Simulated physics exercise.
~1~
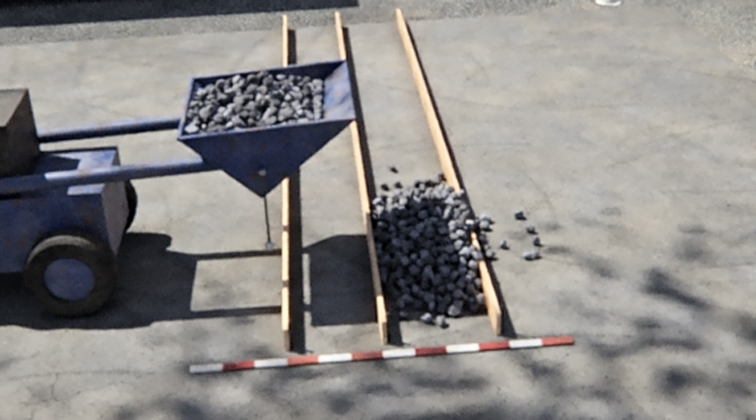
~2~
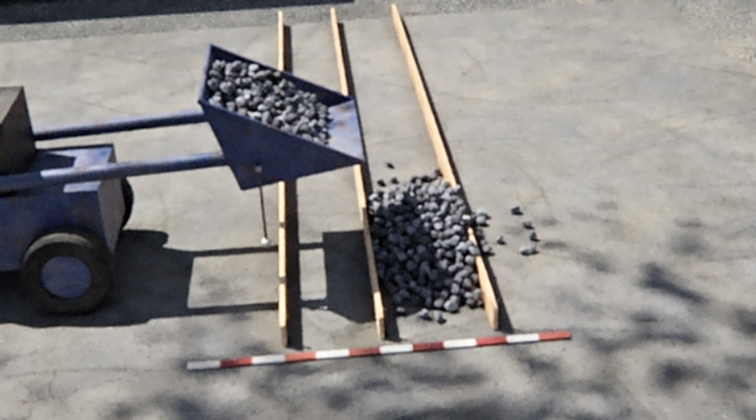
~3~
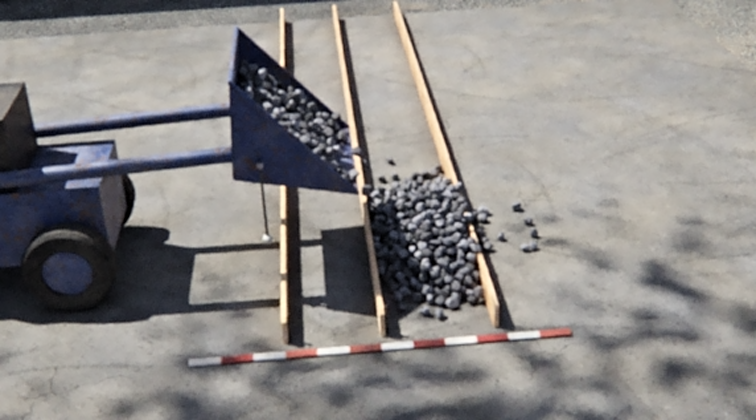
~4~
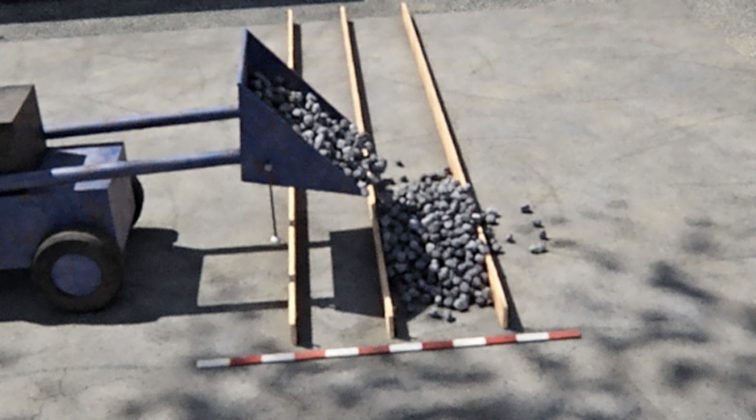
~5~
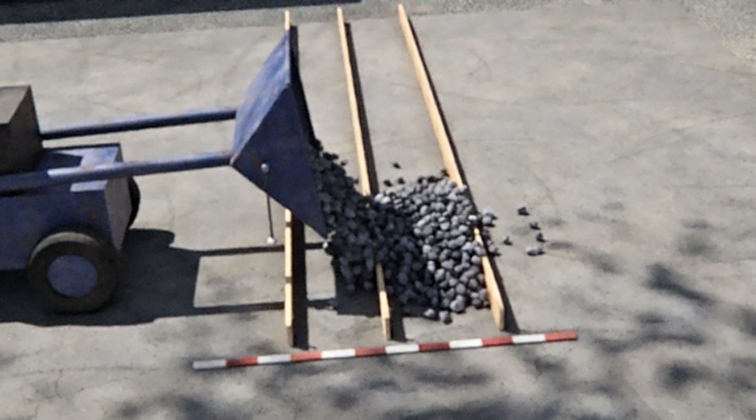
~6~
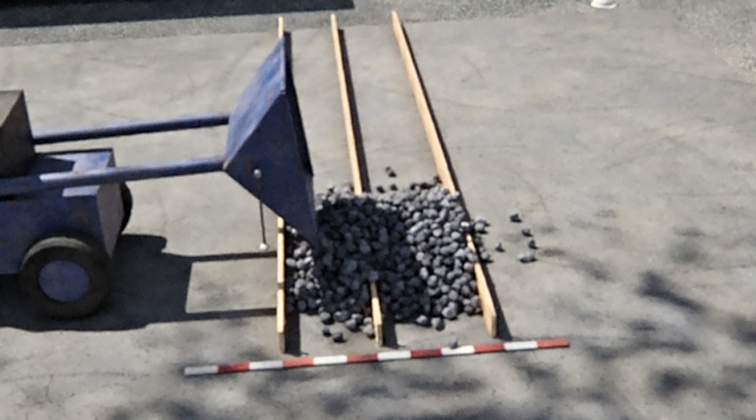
On sunlit pavement, a blue loader tips its bucket, spilling dark stones beside an earlier pile.
